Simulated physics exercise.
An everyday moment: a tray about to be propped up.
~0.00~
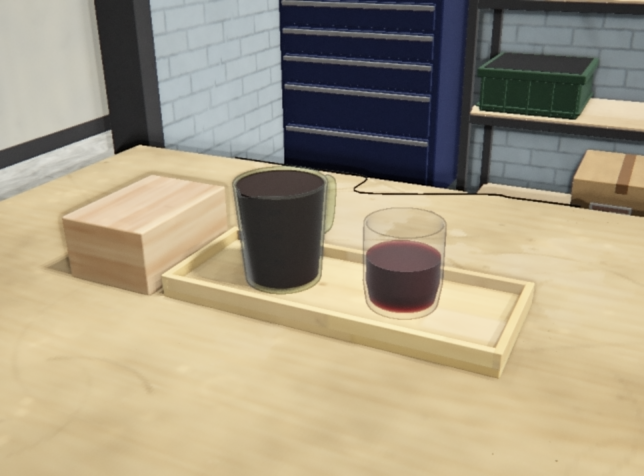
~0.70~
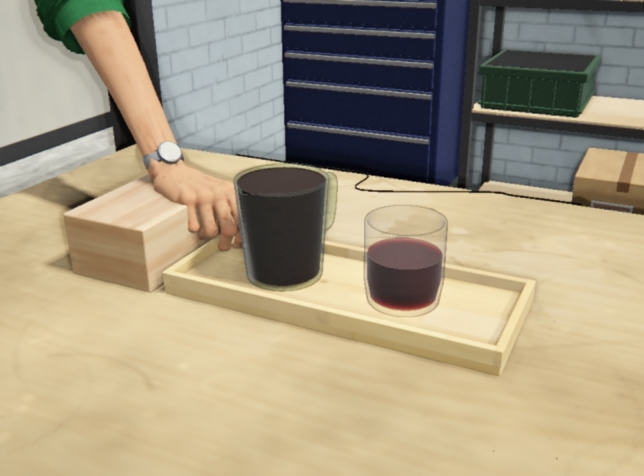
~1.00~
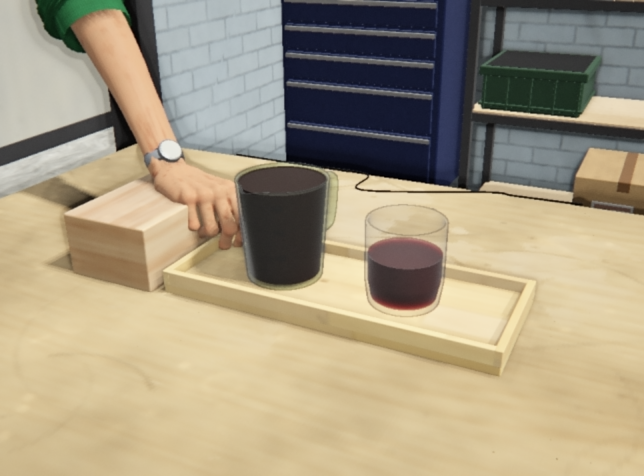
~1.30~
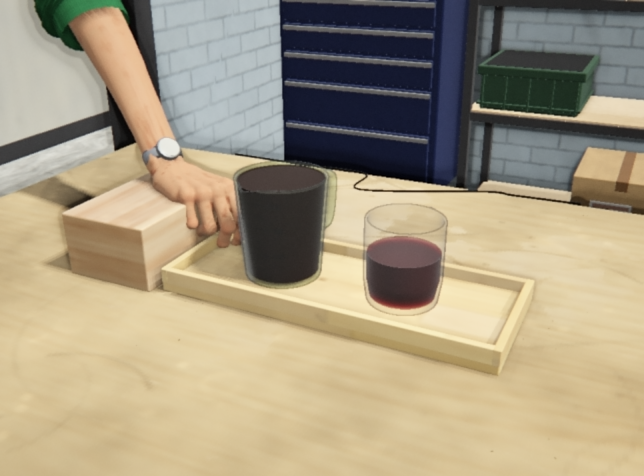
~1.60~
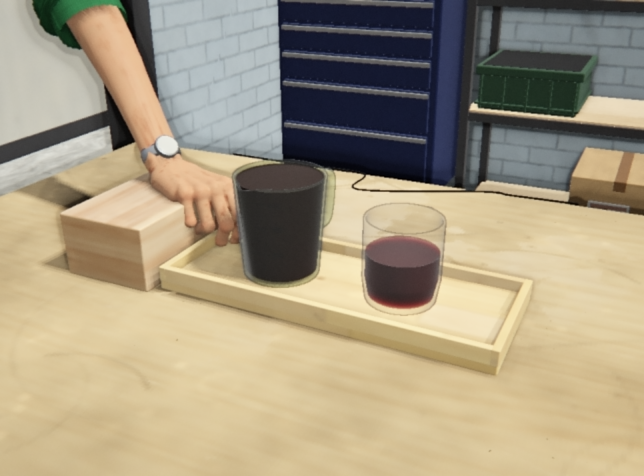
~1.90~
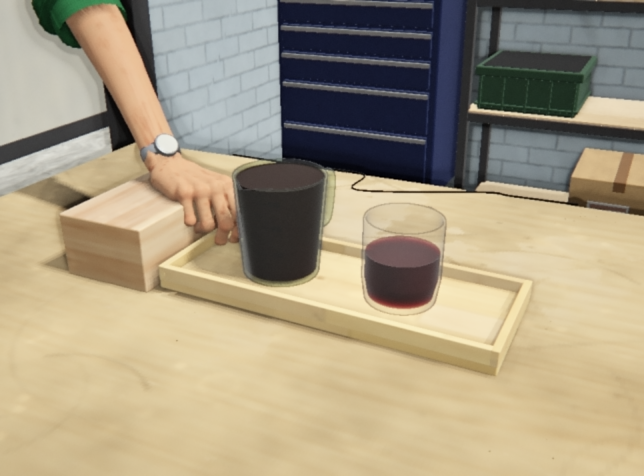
To begin with, a tray lies flat on a wooden table beside a wooden block, holding a nearly full jug of dark liquid and a half-full glass of dark red liquid. A hand then takes the tray's left end from behind the jug, and that end rises very slightly.
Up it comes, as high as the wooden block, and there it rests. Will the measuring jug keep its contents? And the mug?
On the left the measuring jug slops over, on the right the mug stays dry outside.
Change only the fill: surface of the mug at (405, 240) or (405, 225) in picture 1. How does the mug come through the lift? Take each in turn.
One after the other: Is safe, runs over.
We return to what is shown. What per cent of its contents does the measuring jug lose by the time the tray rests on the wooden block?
I make it 6 per cent.
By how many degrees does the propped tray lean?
Roughly 13°.
Around 2.6 s, the tray slopes by about 7°; measuring jug, none is lost; mug, none is lost.
Around 3.4 s, the tray slopes by about 15°; measuring jug, it has lost some; mug, none is lost.
Around 4.6 s, the tray slopes by about 13°, resting on the wooden block; measuring jug, it has lost some; mug, none is lost.
